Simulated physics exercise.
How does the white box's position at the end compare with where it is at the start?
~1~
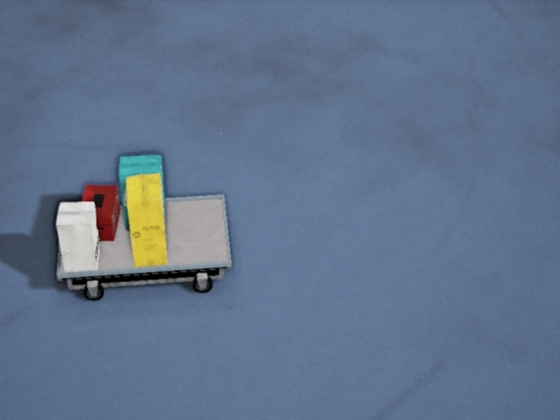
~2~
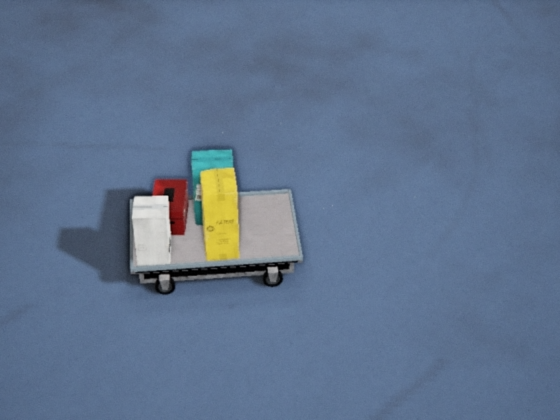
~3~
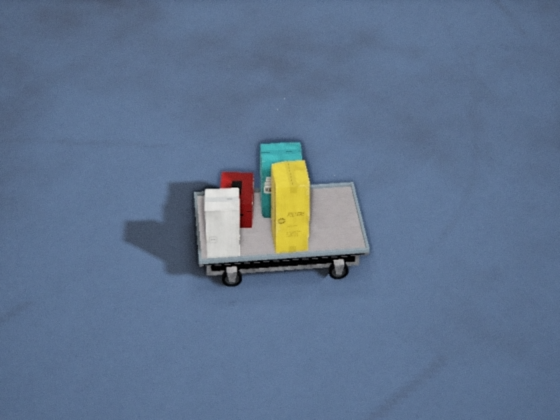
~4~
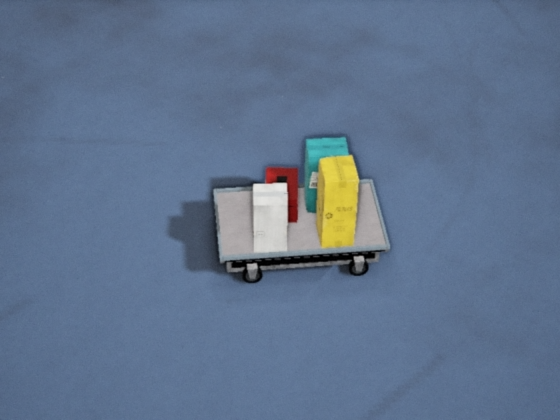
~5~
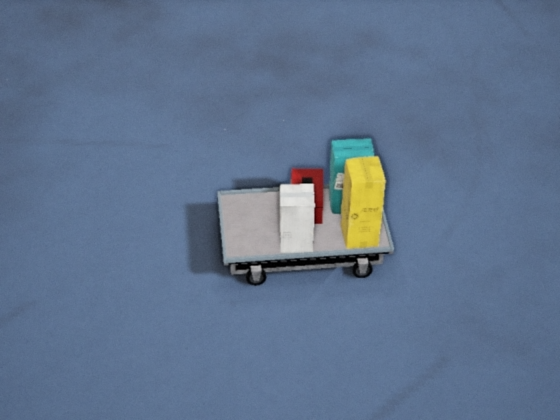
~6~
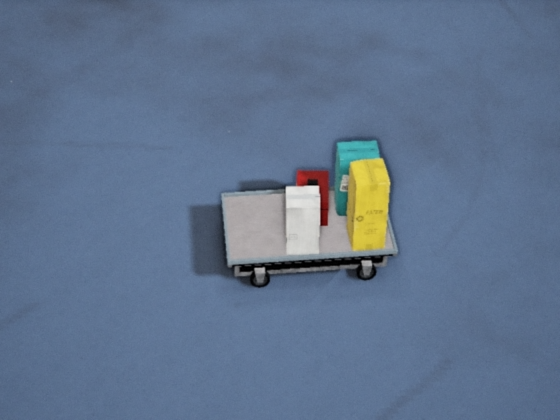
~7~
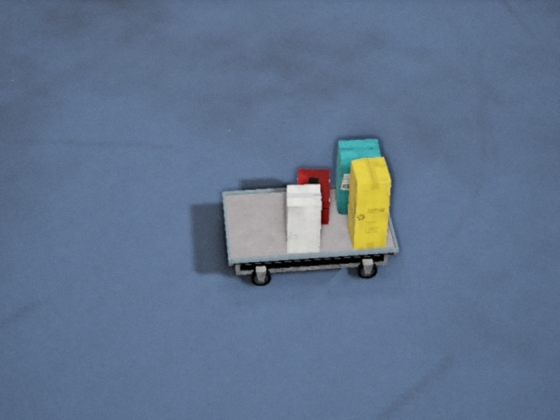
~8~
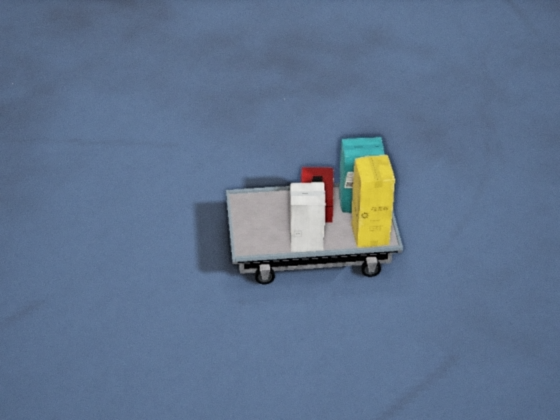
At the start the white box is on the left side of the view, at the left end of the cart's deck. By the end it is near the middle of the view and stands around the middle of the deck, with empty space to its left.
